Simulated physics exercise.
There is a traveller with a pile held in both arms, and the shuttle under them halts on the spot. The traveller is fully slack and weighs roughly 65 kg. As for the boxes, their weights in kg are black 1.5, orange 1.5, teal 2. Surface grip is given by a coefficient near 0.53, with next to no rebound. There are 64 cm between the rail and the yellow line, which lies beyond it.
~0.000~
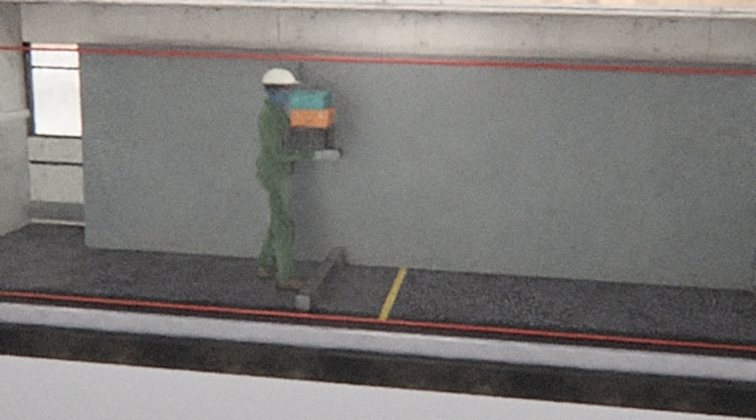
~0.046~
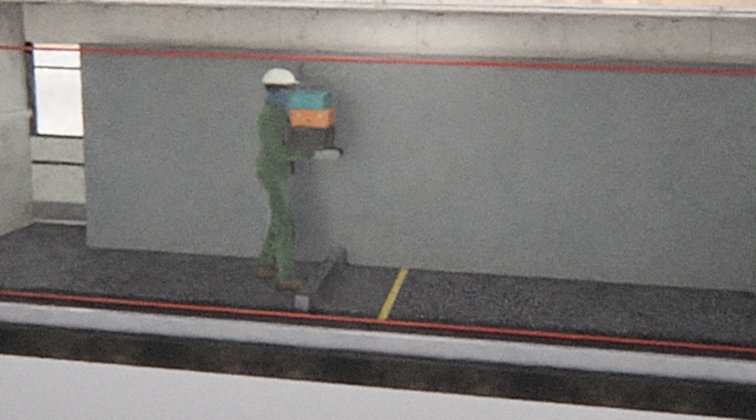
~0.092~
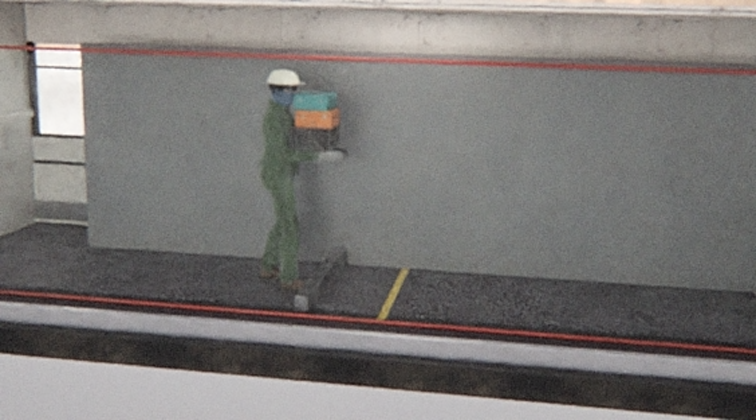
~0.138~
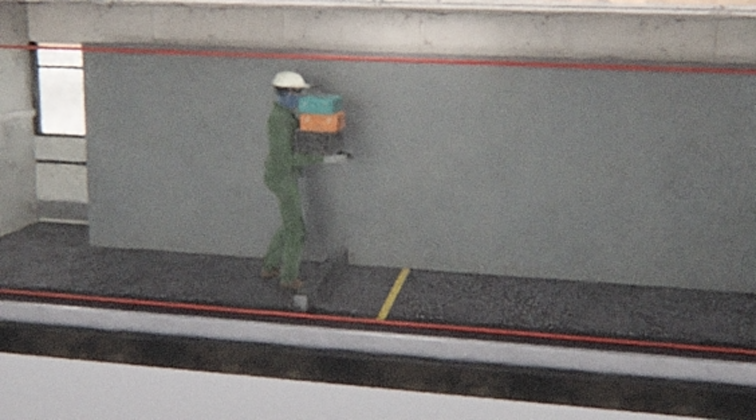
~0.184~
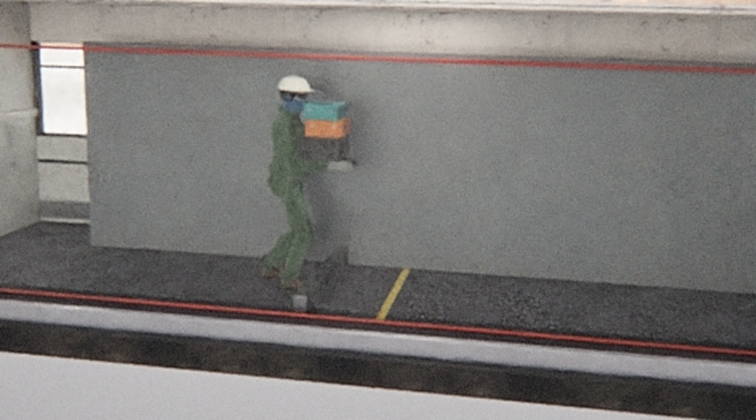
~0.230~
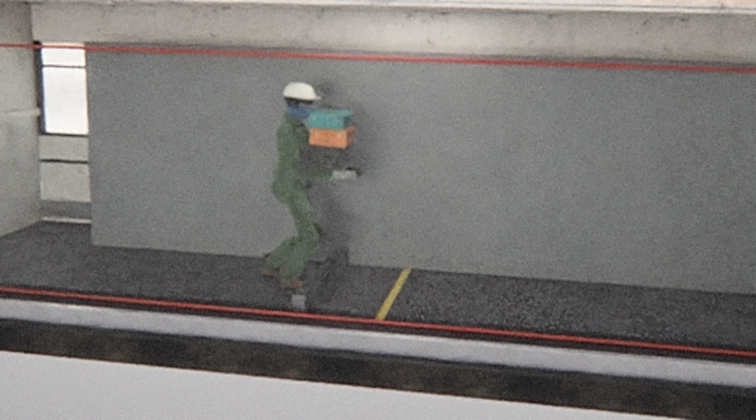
At the start, a figure in green overalls and a white helmet stands holding a stacked pile of teal, orange and black boxes, near a low rail left of a yellow line. The figure then leans forward slightly, knees bending, as body and boxes shift a little right and downward.
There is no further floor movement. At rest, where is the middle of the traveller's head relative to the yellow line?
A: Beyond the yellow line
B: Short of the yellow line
The answer is B.
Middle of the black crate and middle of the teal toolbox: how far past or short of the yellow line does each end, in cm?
The black crate ends 0 cm short, and the teal toolbox ends 110 cm past.
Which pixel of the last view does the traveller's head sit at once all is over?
You'll find it around (339, 253) at the end.
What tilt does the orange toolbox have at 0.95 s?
About 180 degrees.
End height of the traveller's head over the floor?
About 30 cm above the floor.
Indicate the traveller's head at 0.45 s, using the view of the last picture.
About (324, 166).
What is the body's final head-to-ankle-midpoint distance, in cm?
I'd put it at roughly 50 centimetres.
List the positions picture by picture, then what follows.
In the first picture, traveller's head (275, 96), black crate (310, 136), yellow line (386, 309).
In the second picture, traveller's head (275, 96), black crate (311, 136).
In the third picture, traveller's head (280, 97), black crate (315, 137).
In the fourth picture, traveller's head (284, 99), black crate (320, 140).
In the fifth picture, traveller's head (289, 103), black crate (325, 146).
In the sixth picture, traveller's head (294, 110), black crate (329, 155), yellow line (384, 310). Everything loose set off at about 0.9 m/s.
After 0.45 s the traveller's head is 60 cm short of the yellow line, near (324, 166) in the last picture's view; the black crate 39 cm short of the yellow line, tilted 25°.
After 0.65 s the traveller's head is 42 cm short of the yellow line, near (342, 246) in the last picture's view.
After 0.95 s the traveller's head is 47 cm short of the yellow line, near (337, 251) in the last picture's view.
When all is still (2.5 s), orange toolbox crosses the yellow line; teal toolbox crosses the yellow line; traveller's head stops short of the yellow line.
